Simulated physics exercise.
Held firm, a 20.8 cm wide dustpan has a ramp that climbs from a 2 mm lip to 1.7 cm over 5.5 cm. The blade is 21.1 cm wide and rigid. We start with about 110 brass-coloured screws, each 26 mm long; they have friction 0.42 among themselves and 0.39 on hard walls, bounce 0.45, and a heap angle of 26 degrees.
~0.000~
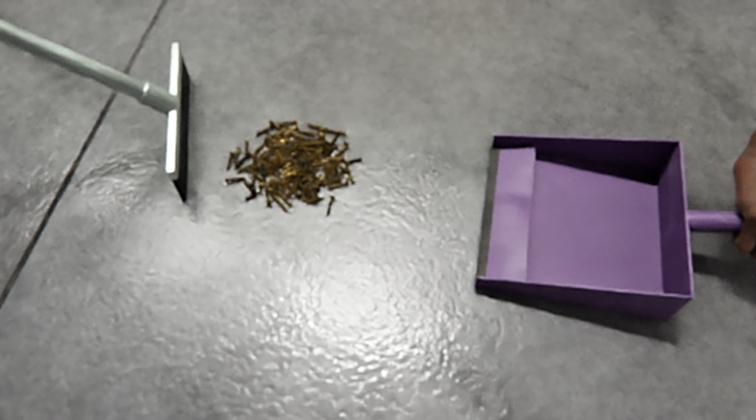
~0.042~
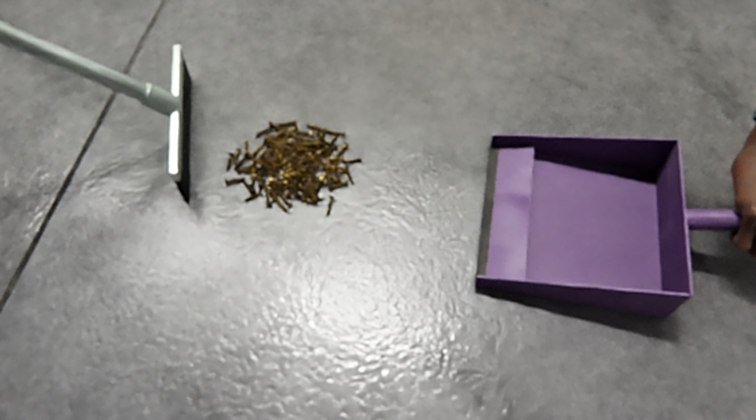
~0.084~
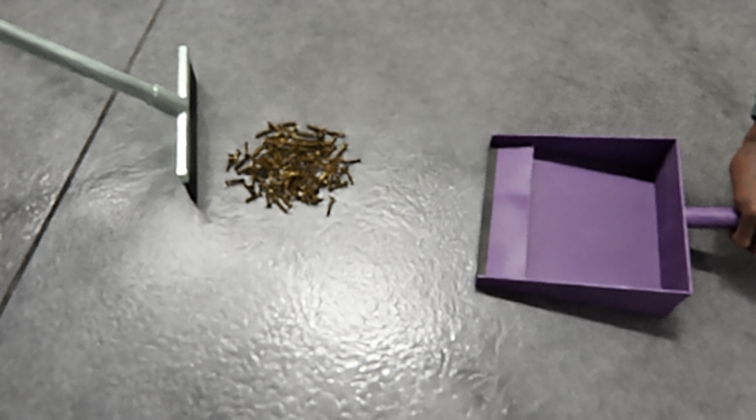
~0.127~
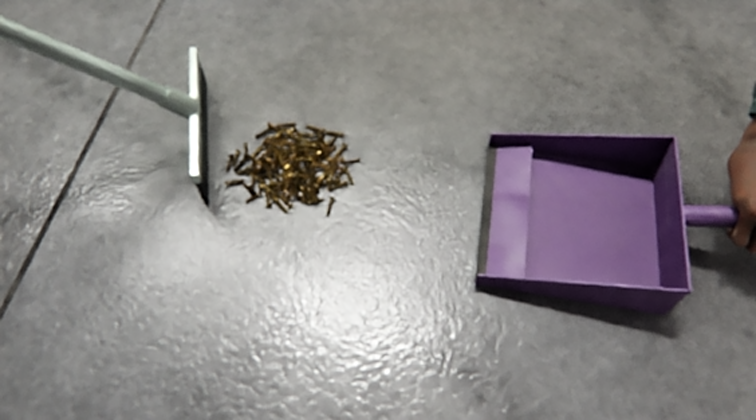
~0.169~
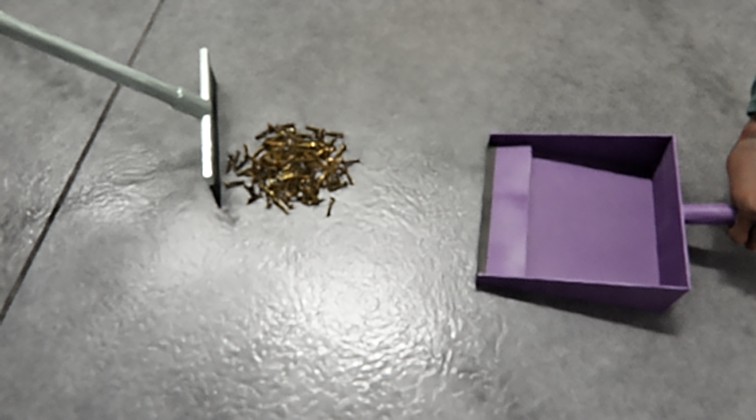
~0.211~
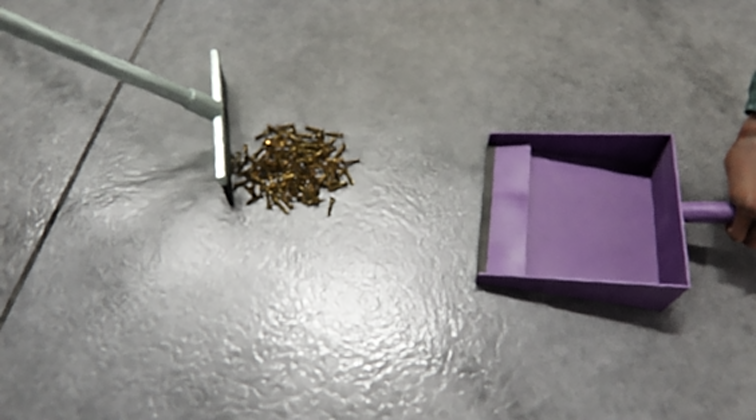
A flat blade on a pole slides right across the gray floor and meets brass-coloured screws.
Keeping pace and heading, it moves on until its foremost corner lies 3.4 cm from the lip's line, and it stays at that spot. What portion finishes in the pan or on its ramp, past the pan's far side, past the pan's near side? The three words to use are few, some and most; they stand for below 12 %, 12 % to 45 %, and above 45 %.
Pan: Few, far side: Some, near side: Few.
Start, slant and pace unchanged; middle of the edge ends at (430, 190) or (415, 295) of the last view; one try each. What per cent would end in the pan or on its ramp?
About 0 and 0 per cent.
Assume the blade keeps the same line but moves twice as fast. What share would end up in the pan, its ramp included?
I'd put it at close to 10 per cent.
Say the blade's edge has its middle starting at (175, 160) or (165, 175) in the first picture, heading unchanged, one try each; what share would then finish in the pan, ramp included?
0 and 0 per cent, roughly.
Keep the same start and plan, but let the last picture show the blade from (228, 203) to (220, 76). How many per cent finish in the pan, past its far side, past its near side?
That ends as pan 0, far 10, and near 0.
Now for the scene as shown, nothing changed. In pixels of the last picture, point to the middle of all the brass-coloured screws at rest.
When it all comes to rest, the middle is near (460, 163).
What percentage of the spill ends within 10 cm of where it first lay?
5 %.
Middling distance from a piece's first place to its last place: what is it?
I'd say close to 22 cm.
After 0.59 s, middle of the blade 22 cm from the lip; 0 % over the lip, far side 5 %, near side 0 %.
Then, at 0.85 s, middle of the blade 13 cm from the lip; 0 % over the lip, far side 15 %, near side 0 %.
After 1.21 s, middle of the blade 7 cm from the lip; 5 % over the lip, far side 25 %, near side 0 %.
By 2.3 s all is still; pan 5 %, far side 20 %, near side 0 %, in front of the lip or behind the blade 75 %.
